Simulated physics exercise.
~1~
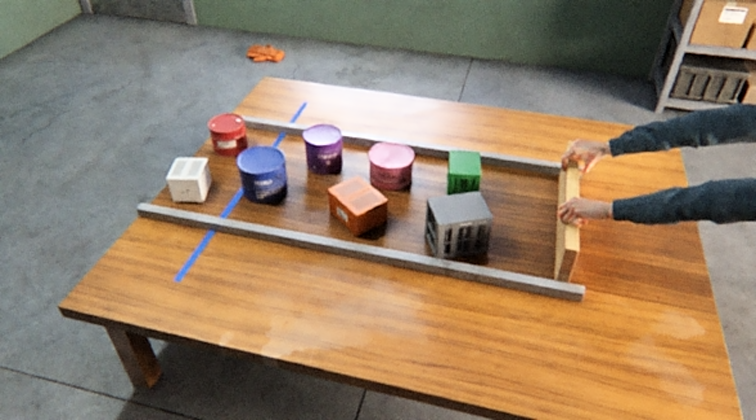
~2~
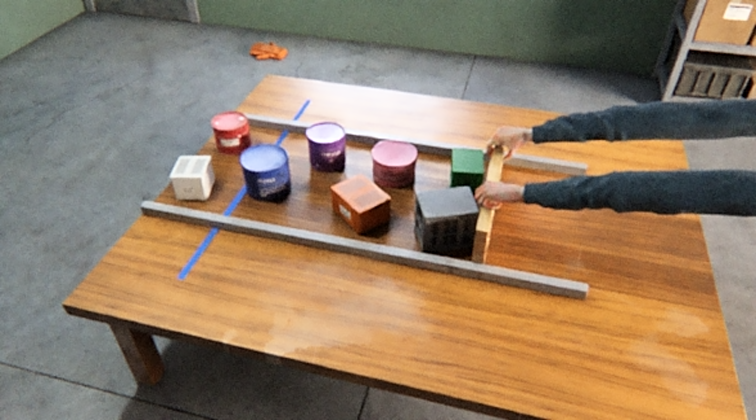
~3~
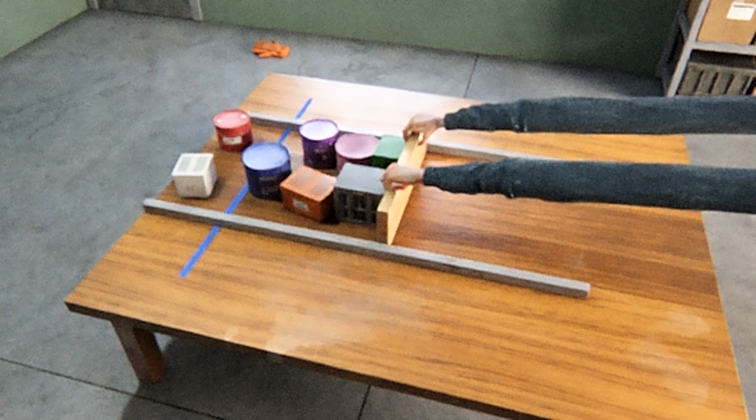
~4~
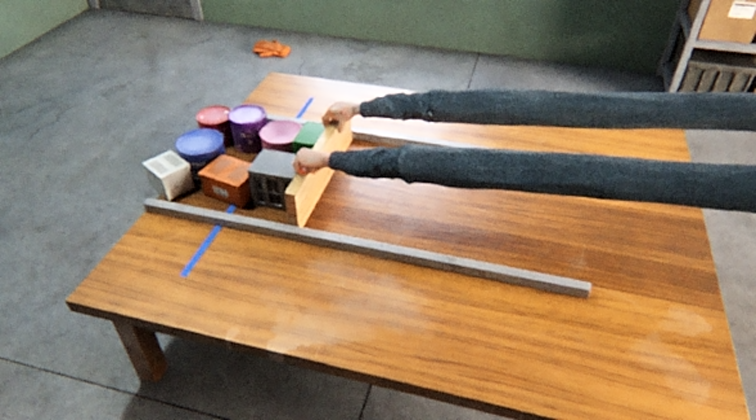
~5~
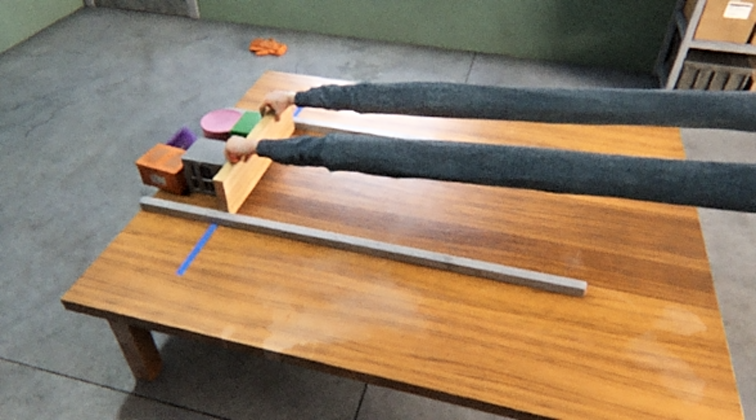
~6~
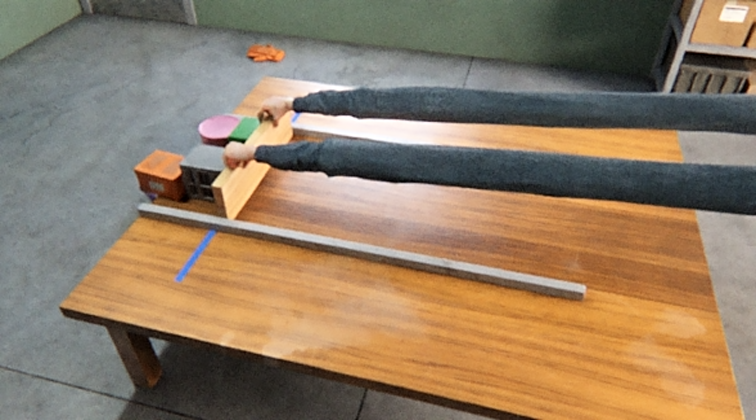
Two arms in dark sleeves reach in from the right, holding a wooden plank upright between two grey battens on a low wooden platform, seen from above in a grey-floored room. Ahead of the plank stand a grey crate, green block, orange box, and pink, purple and blue tubs, with a red tub and white box farthest left near blue tape. The hands push the plank left, gathering the grey and green crates, then the others. The crowded group slides over the tape toward the left edge. The white, red, blue and purple items go over, and the plank stops near the tape with four left.
